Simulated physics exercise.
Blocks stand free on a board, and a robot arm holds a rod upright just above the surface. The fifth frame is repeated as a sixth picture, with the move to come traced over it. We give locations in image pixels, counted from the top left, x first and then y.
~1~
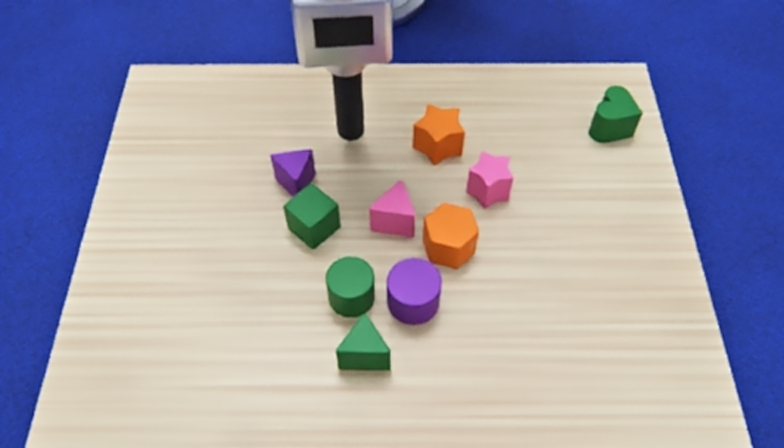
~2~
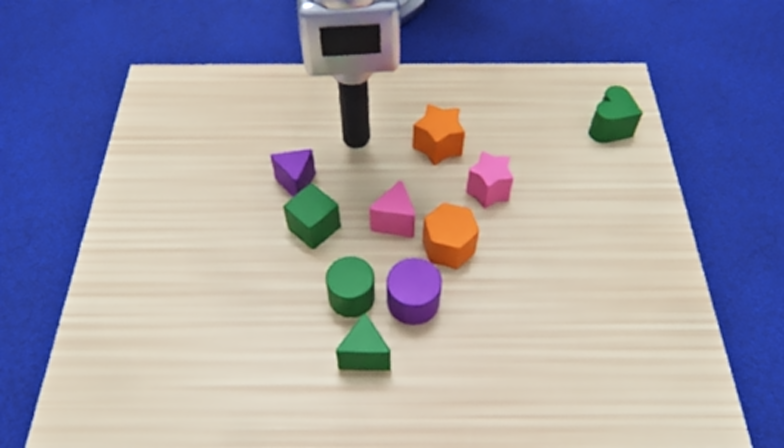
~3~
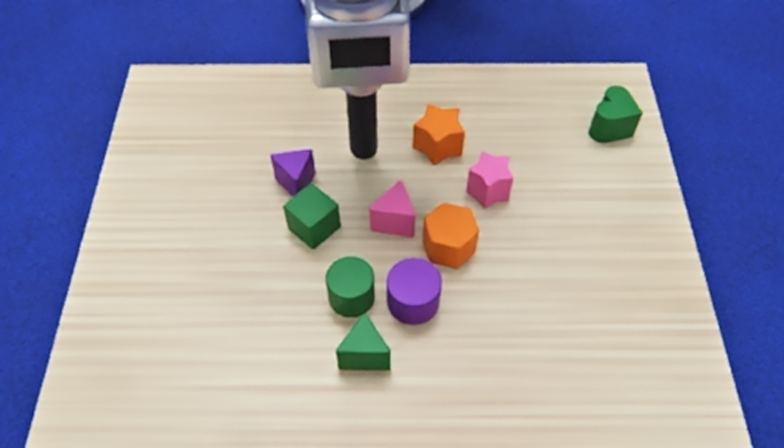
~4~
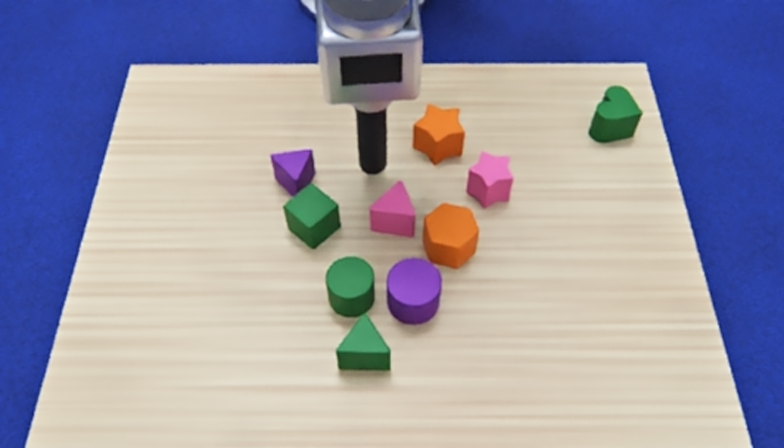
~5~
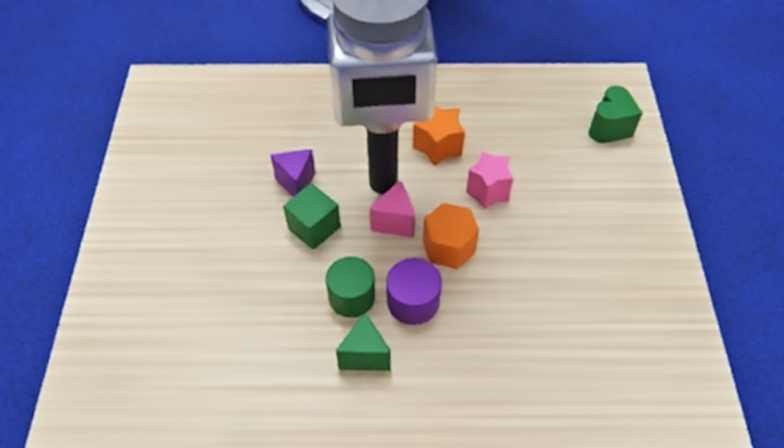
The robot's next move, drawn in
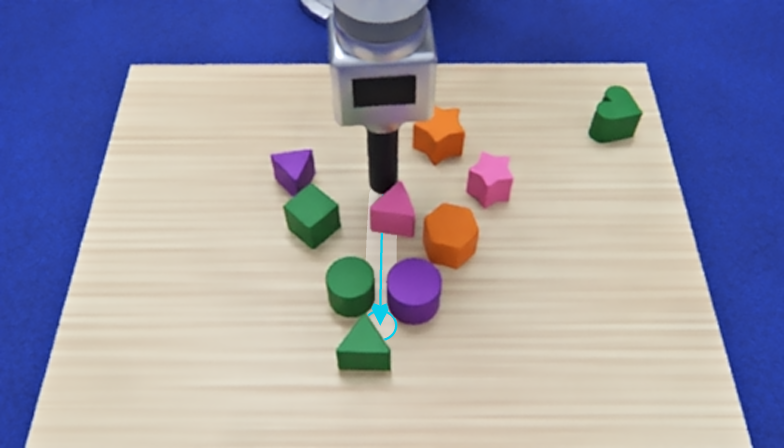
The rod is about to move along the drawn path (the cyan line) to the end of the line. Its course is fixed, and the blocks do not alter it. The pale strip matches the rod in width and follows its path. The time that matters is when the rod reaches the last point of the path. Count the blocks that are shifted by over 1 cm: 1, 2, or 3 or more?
Most likely three or more.
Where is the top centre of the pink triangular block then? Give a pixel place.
At (414, 245).
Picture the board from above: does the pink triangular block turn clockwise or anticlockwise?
It spins anti-clockwise.
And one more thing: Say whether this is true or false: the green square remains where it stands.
Answer: True.
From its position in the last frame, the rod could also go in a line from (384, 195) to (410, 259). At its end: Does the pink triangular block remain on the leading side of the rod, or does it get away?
The rod still has it in front.
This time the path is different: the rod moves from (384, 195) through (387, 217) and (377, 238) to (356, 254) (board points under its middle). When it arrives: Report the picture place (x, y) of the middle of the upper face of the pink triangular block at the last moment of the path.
Final place: (403, 229).
Path on the board, from (384, 195) directly to (380, 325).
What follows on the original path. One third of the way, rod (382, 225); pink triangular block (406, 228), turned 15° anticlockwise.
Two thirds of the way, rod (381, 270); green circle (347, 280); pink triangular block (414, 245), turned 35° anticlockwise; purple circle (417, 285).
At the end, rod (380, 317); green square in place; green circle (338, 295); green triangular block in place; pink triangular block (414, 245), turned 35° anticlockwise; purple circle (425, 295).
